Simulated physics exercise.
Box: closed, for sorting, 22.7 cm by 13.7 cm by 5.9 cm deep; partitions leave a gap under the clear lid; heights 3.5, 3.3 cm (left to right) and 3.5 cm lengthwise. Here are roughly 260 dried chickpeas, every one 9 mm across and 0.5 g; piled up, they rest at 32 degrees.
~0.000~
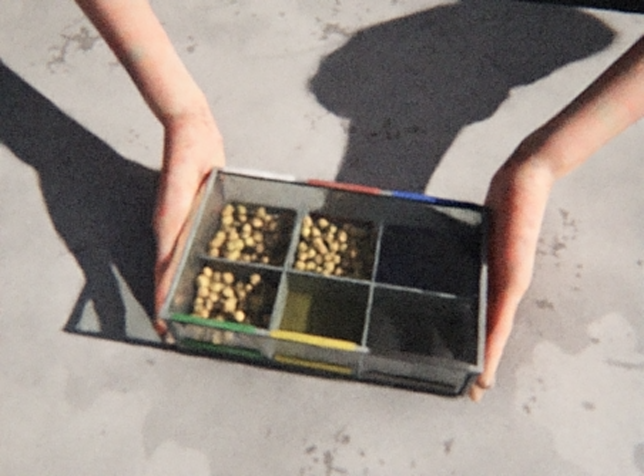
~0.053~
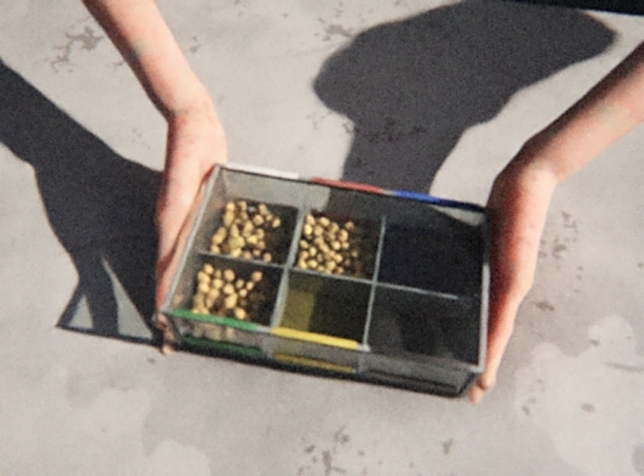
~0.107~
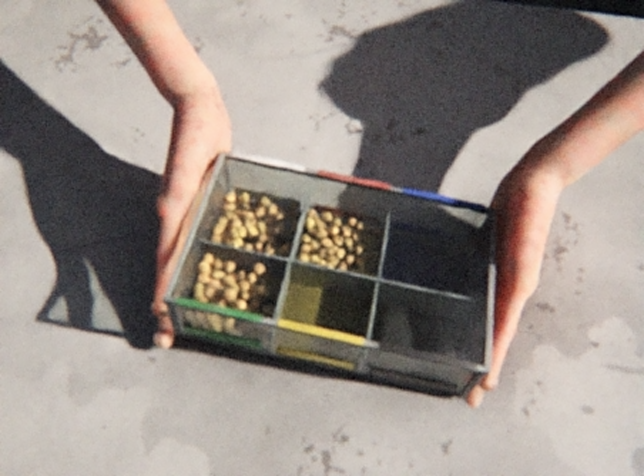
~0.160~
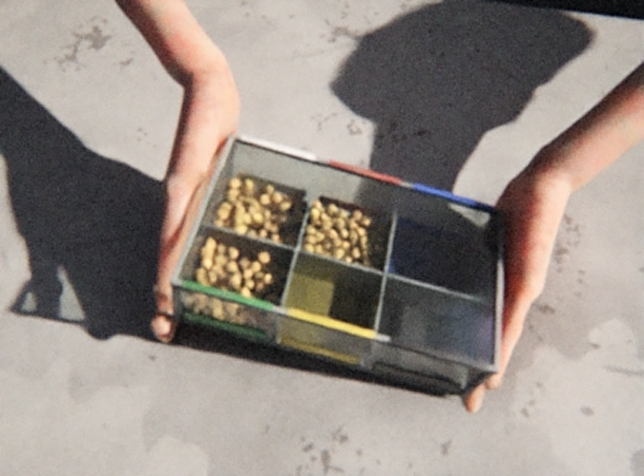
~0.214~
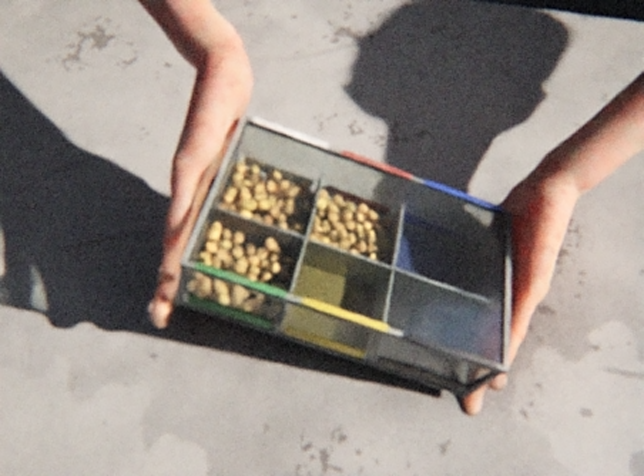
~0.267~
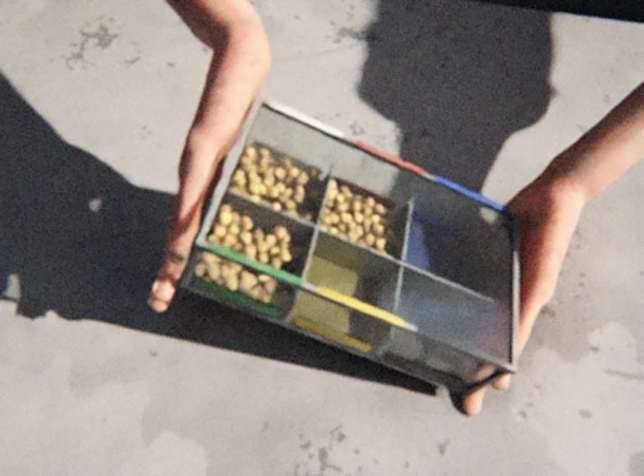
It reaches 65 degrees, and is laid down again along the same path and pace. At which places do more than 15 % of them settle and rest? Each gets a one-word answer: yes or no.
My answers are red yes, blue no, green yes, yellow no, white yes, black no.
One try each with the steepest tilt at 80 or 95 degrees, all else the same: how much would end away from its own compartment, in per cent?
First try: Around 30 %; second try: Around 65 %.
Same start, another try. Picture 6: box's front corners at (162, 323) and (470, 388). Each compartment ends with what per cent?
Per cent at the finish: Red 35, blue 0, green 30, yellow 0, white 35, black 0.
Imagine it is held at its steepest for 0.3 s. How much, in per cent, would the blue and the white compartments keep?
That would leave blue with 0 percent and white with 35 percent.
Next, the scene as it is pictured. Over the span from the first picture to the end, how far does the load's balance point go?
It shifts by roughly 2.0 cm.
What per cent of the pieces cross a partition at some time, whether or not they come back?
Around 5 percent.
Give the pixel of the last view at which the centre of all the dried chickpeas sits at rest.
Somewhere near (289, 260) in the last picture.
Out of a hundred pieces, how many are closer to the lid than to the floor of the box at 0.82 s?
Close to 10 in a hundred.
After 0.82 s, tilt 63 degrees; red 35 %, green 30 %, white 35 %.
After 1.19 s, tilt 25 degrees; red 35 %, green 30 %, white 35 %.
After 1.65 s, tilt 0 degrees; red 35 %, green 30 %, white 35 %.
By 2.0 s all is still; red 35 %, blue 0 %, green 30 %, yellow 0 %, white 35 %, black 0 %.
